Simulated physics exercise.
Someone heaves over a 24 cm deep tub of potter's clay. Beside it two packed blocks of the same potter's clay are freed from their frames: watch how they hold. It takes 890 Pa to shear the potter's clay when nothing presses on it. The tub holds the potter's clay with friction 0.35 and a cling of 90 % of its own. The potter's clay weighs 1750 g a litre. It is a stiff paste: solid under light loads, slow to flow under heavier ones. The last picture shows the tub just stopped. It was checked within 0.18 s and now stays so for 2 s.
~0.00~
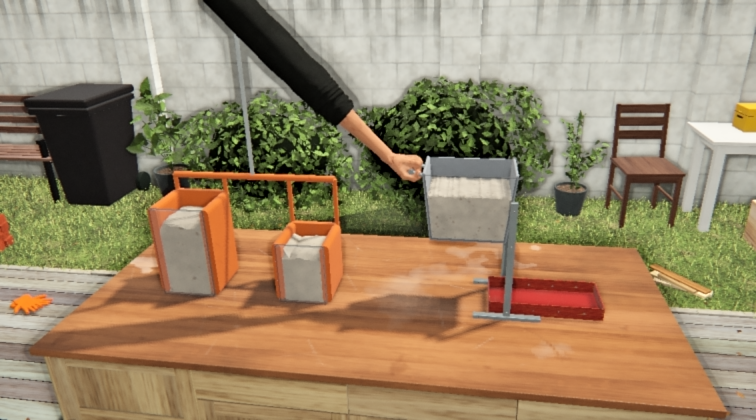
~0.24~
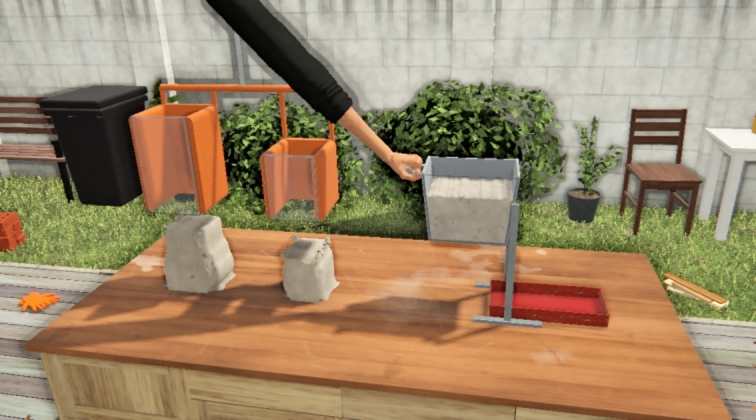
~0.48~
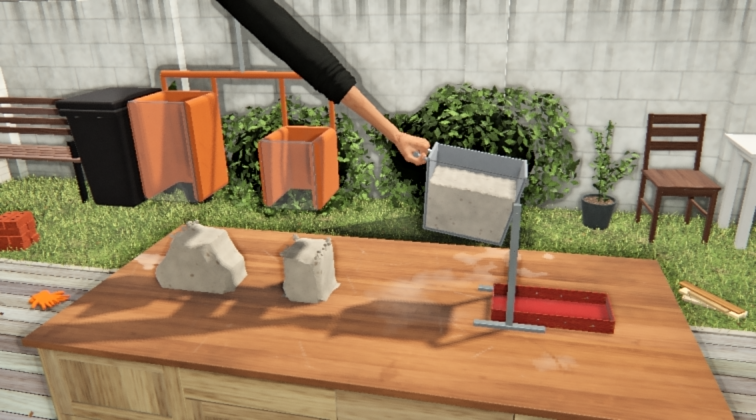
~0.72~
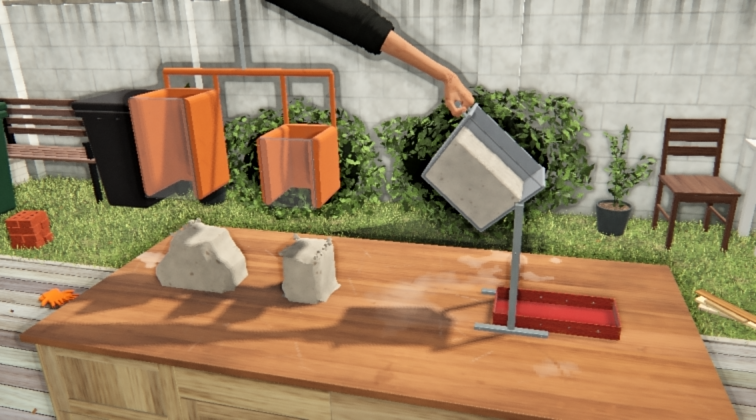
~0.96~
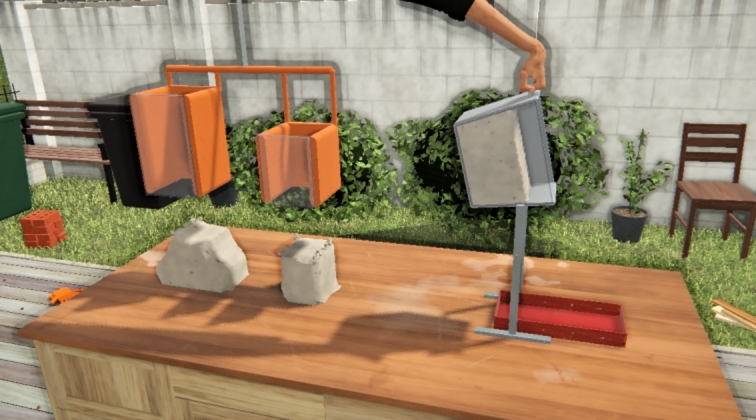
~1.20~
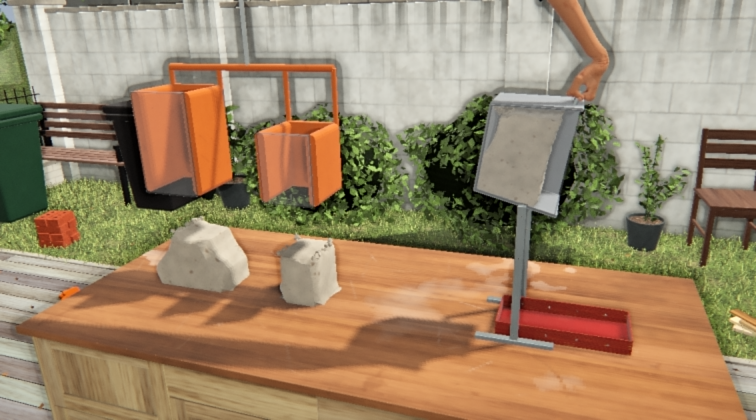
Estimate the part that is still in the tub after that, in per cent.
Close to 43 per cent.
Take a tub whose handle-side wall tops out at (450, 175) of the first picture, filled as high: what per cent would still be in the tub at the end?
In that case some 100 per cent.
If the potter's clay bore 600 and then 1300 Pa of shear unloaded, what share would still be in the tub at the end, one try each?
In turn about 40 %, 45 %.
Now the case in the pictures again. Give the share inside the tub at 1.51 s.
Near 55 %.
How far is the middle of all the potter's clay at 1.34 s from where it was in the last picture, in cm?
About 6 cm.
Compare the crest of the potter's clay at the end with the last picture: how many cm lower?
Roughly 0 cm.
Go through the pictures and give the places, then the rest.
In the first picture, handle-side rim at (425, 175), tilt 0 degrees; highest point of the potter's clay at (443, 196); test blocks 31 cm, 20 cm high (left to right).
In the second picture, handle-side rim at (424, 174), tilt 0 degrees; highest point of the potter's clay at (443, 196); test blocks 27 cm, 19 cm high (left to right).
In the third picture, handle-side rim at (430, 159), tilt 9 degrees; highest point of the potter's clay at (435, 183); test blocks 21 cm, 19 cm high (left to right).
In the fourth picture, handle-side rim at (471, 117), tilt 42 degrees; highest point of the potter's clay at (459, 141); test blocks 21 cm, 19 cm high (left to right).
In the fifth picture, handle-side rim at (537, 102), tilt 77 degrees; highest point of the potter's clay at (505, 113); test blocks 21 cm, 19 cm high (left to right).
In the sixth picture, handle-side rim at (582, 112), tilt 98 degrees; highest point of the potter's clay at (494, 108); test blocks 21 cm, 19 cm high (left to right).
By 1.34 s, the tub is at 99 degrees and holds 98 %.
By 1.51 s, the tub is at 99 degrees and holds 57 %.
By 1.68 s, the tub is at 99 degrees and holds 43 %.
By 1.85 s, the tub is at 99 degrees and holds 43 %.
By 3.20 s, at the end, the tub is at 99 degrees and holds 43 %.
